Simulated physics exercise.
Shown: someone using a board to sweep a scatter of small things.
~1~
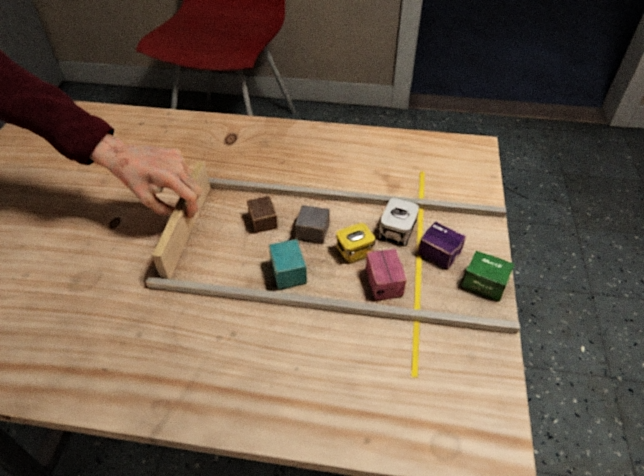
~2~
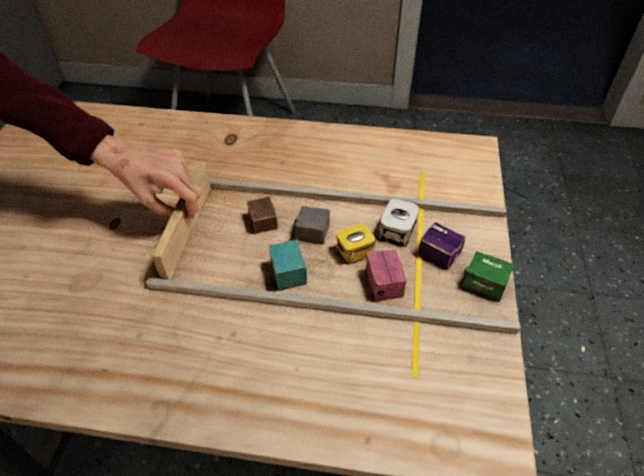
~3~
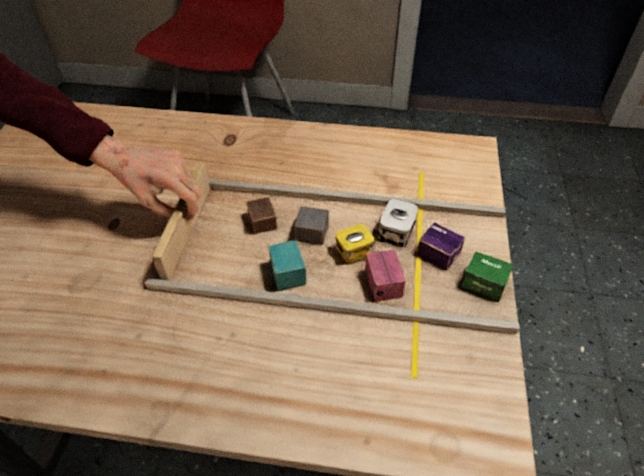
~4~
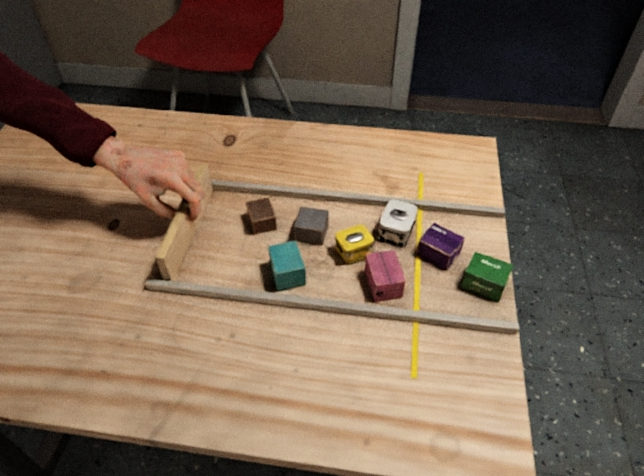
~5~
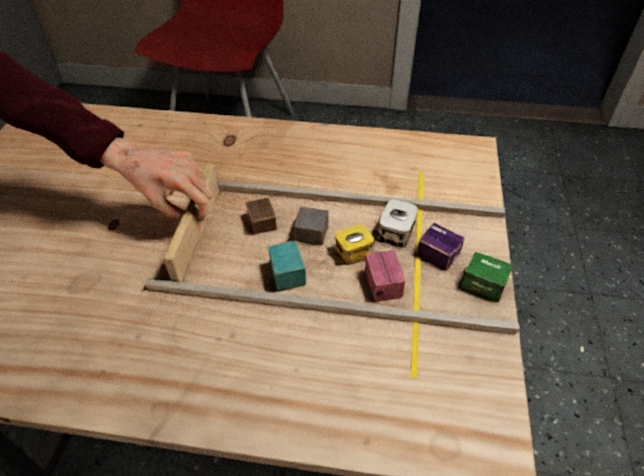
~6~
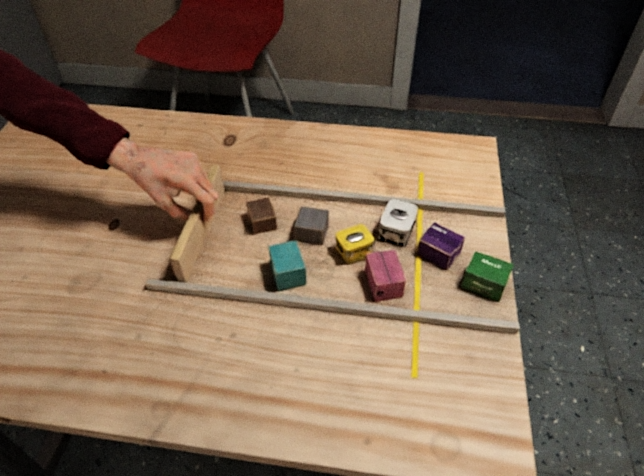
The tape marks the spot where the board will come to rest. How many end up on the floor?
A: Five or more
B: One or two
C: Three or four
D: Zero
Zero.
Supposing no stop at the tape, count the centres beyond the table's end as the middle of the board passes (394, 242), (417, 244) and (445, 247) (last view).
Respectively 0, 0 and 3.
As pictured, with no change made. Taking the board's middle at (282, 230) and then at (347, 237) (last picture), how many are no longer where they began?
At that stage 3; at the next, 7.
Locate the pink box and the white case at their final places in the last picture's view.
The first sits around (466, 295), while the other sits around (489, 225).
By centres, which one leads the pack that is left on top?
The green box winds up nearest.
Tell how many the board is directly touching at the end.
That comes to 2.
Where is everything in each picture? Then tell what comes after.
In the first picture, green box (488, 275); purple box (441, 245); white case (399, 222); board (184, 218); tape (419, 257).
In the second picture, purple box (441, 246); turquoise block (288, 265).
In the third picture, white case (398, 223); grey block (312, 225).
In the fourth picture, green box (487, 276); yellow case (354, 245).
In the fifth picture, purple box (440, 246); brown block (262, 216).
In the sixth picture, green box (487, 276); purple box (441, 246); white case (398, 223); board (200, 221); tape (419, 258).
A little later, none off yet; green box at rest near (487, 276); purple box at rest near (441, 246); white case at rest near (398, 223).
Next, none off yet; green box at rest near (487, 276); purple box at rest near (441, 246); white case moving near (404, 222).
Later still, none off yet; green box shifted a little near (498, 287); purple box shifted about its own width near (473, 255); white case shifted well along near (460, 225).
When it is over, the number that fall off is zero.
